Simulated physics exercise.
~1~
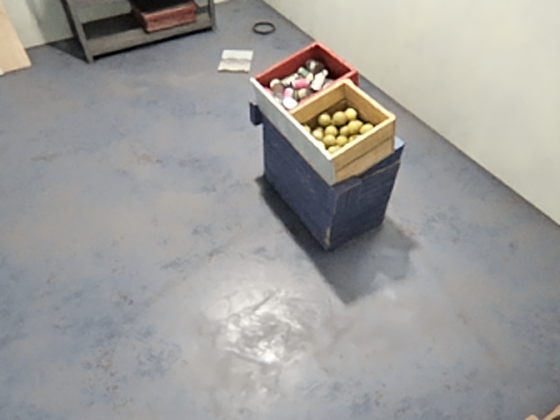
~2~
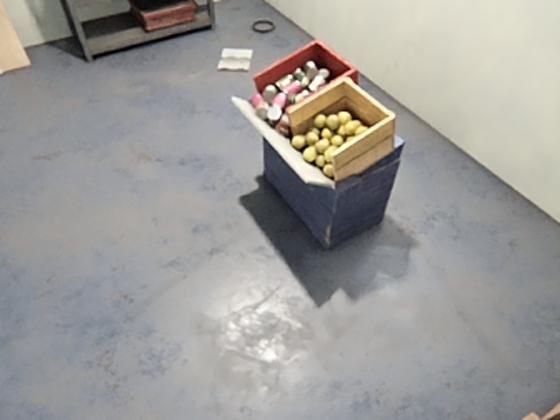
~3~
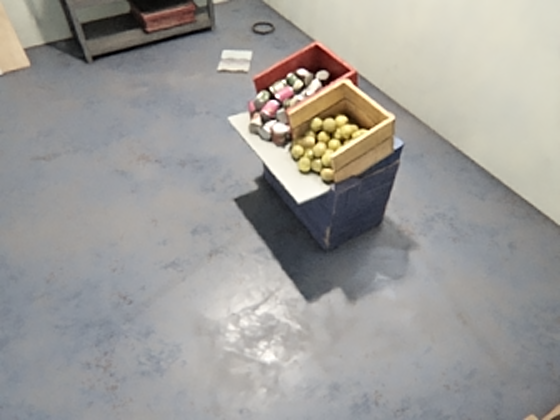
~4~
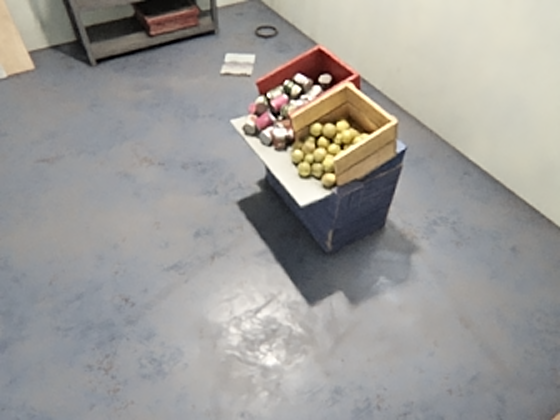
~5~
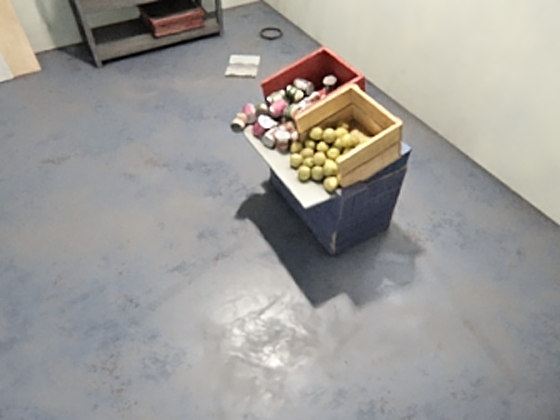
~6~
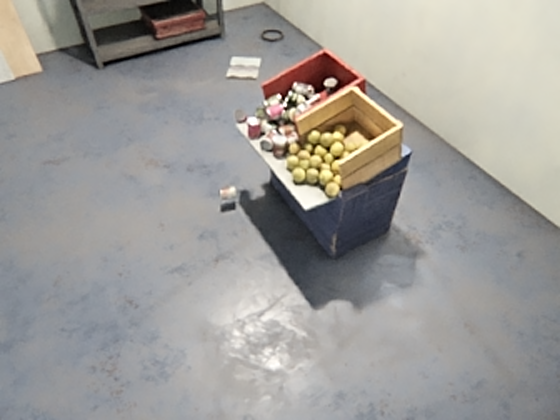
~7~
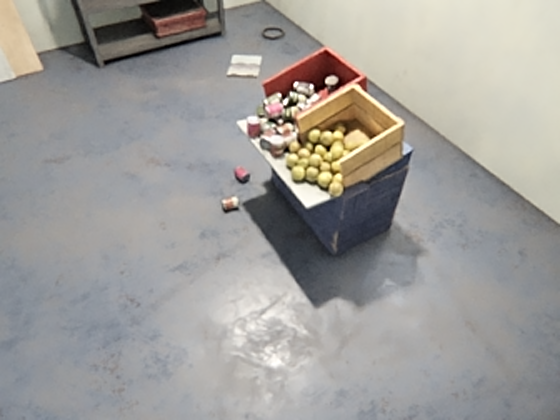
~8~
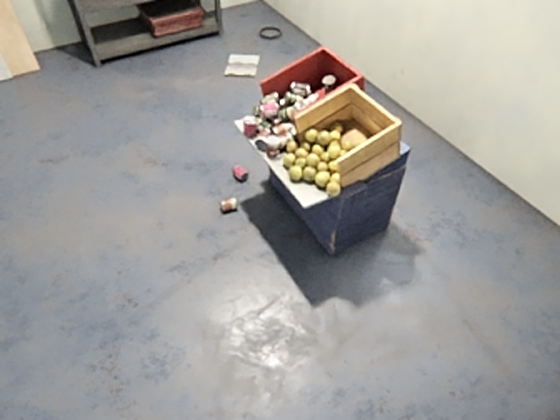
Two display bins spilling yellow apples and small tins onto a lowering flap, two tins dropping to the floor, the rest staying up.
